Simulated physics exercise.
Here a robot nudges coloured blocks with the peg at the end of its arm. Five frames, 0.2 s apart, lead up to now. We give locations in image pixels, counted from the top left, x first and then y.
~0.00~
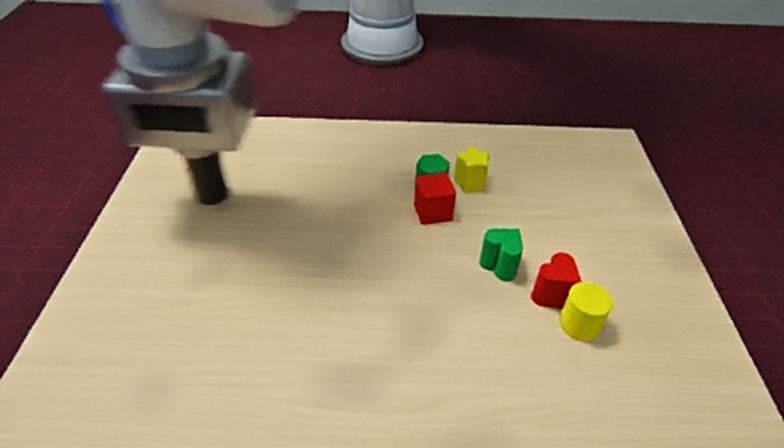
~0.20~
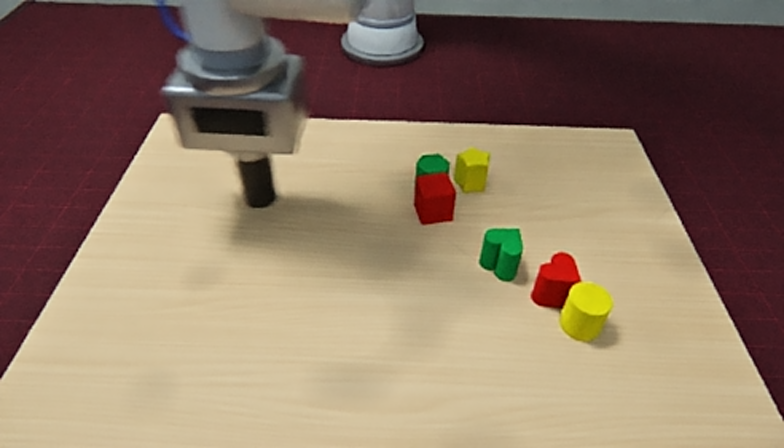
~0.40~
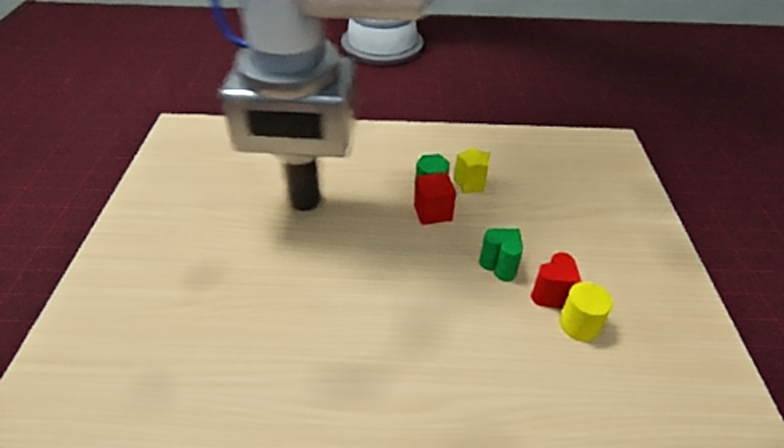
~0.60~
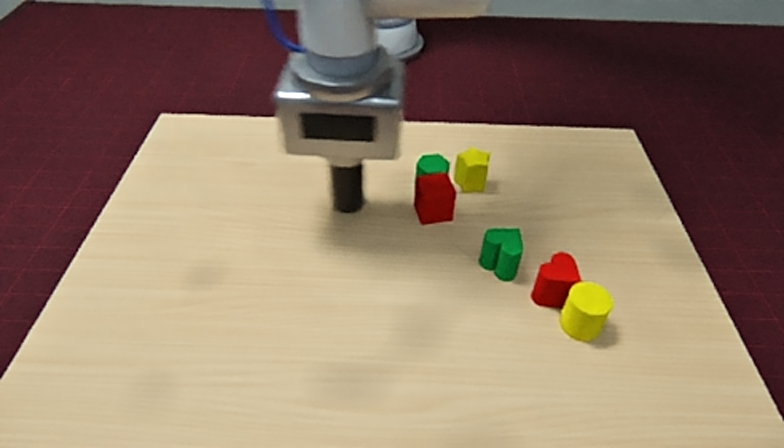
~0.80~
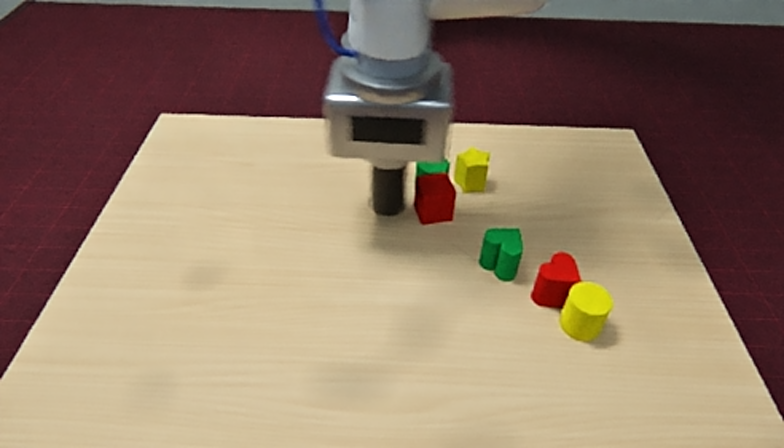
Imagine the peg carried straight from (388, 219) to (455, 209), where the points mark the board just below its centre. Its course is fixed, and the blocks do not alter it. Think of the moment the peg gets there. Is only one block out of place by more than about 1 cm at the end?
Yes
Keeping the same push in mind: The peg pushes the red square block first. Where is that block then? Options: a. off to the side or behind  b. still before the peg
The correct letter is b.
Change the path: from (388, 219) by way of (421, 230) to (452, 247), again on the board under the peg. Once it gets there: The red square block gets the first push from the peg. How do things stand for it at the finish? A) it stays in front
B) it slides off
B.
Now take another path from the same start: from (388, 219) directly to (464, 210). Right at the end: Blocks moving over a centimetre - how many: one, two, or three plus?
The answer will be one.
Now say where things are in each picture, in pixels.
In the first picture, lower end of the peg at (213, 196), tops of blocks, green hexagonal block at (433, 163), red square block at (436, 185).
In the second picture, peg at (261, 198), blocks as before.
In the third picture, peg at (306, 201), blocks as before.
In the fourth picture, peg at (348, 204), blocks as before.
In the fifth picture, peg at (388, 206), green hexagonal block at (433, 163), red square block at (436, 185).
The first path, step by step. Halfway along, peg at (423, 201); red square block at (457, 181).
At the end, peg at (457, 196); green hexagonal block not moved; red square block at (490, 176).
